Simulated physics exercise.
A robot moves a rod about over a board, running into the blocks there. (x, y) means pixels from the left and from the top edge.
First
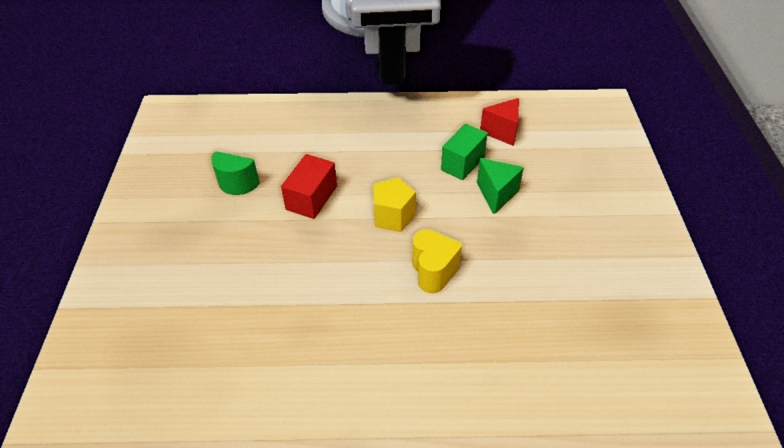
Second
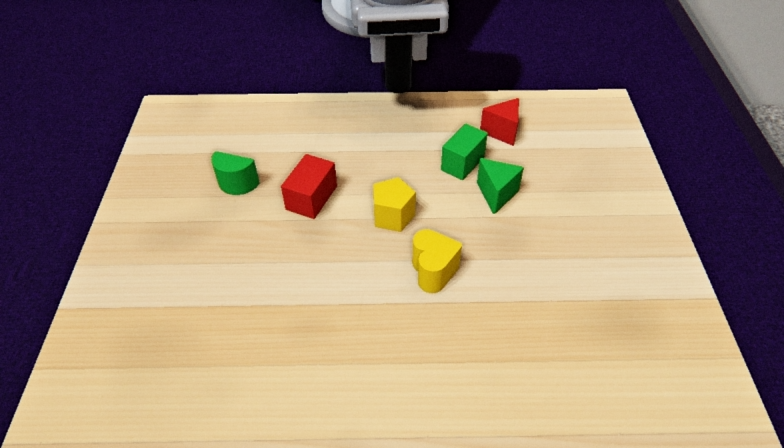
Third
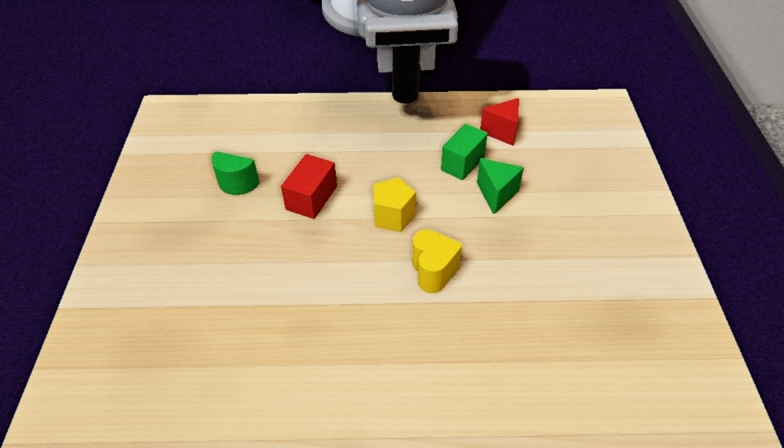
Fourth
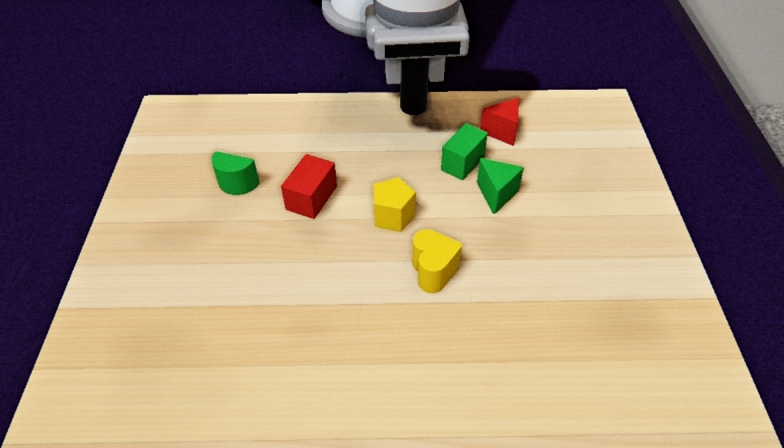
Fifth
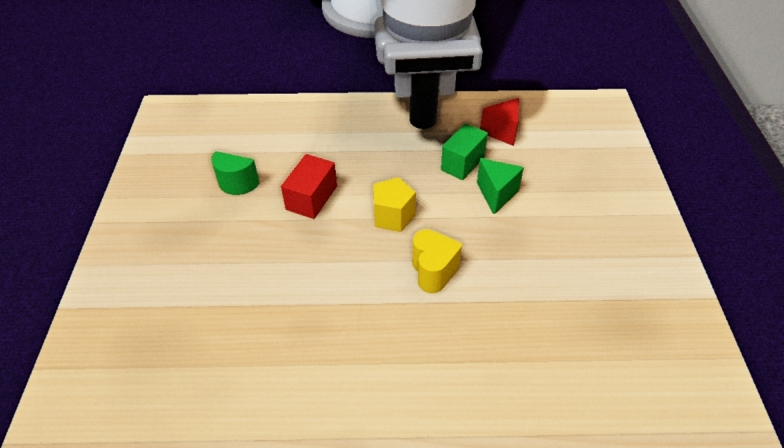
On a wooden board, a robot arm's dark rod moves slightly right and toward the viewer while the coloured blocks stay still.
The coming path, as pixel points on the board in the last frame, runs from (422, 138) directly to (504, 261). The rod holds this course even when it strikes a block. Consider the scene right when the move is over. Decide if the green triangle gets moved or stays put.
It is moved from its place.
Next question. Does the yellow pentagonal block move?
No.
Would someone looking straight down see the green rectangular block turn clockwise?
Final answer: No.
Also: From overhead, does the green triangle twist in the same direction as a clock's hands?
Going by the path, yes.
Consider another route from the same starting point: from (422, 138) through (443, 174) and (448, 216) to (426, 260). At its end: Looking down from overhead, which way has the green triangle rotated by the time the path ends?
Looking down, it rotates clockwise.
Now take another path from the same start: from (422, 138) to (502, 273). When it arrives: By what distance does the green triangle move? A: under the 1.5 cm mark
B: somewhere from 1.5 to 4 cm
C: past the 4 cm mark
The one that fits is A, under the 1.5 cm mark.
The first path, step by step. One third of the way, rod at (448, 157); green rectangular block at (476, 146), turned 45° anticlockwise; green triangle at (509, 173), turned 20° clockwise.
Two thirds of the way, rod at (476, 198); green rectangular block at (479, 148), turned 55° anticlockwise; green triangle at (511, 173), turned 30° clockwise.
At the end, rod at (507, 244); yellow pentagonal block in place; yellow heart-shaped block in place; green rectangular block at (479, 148), turned 55° anticlockwise; green triangle at (511, 173), turned 30° clockwise.
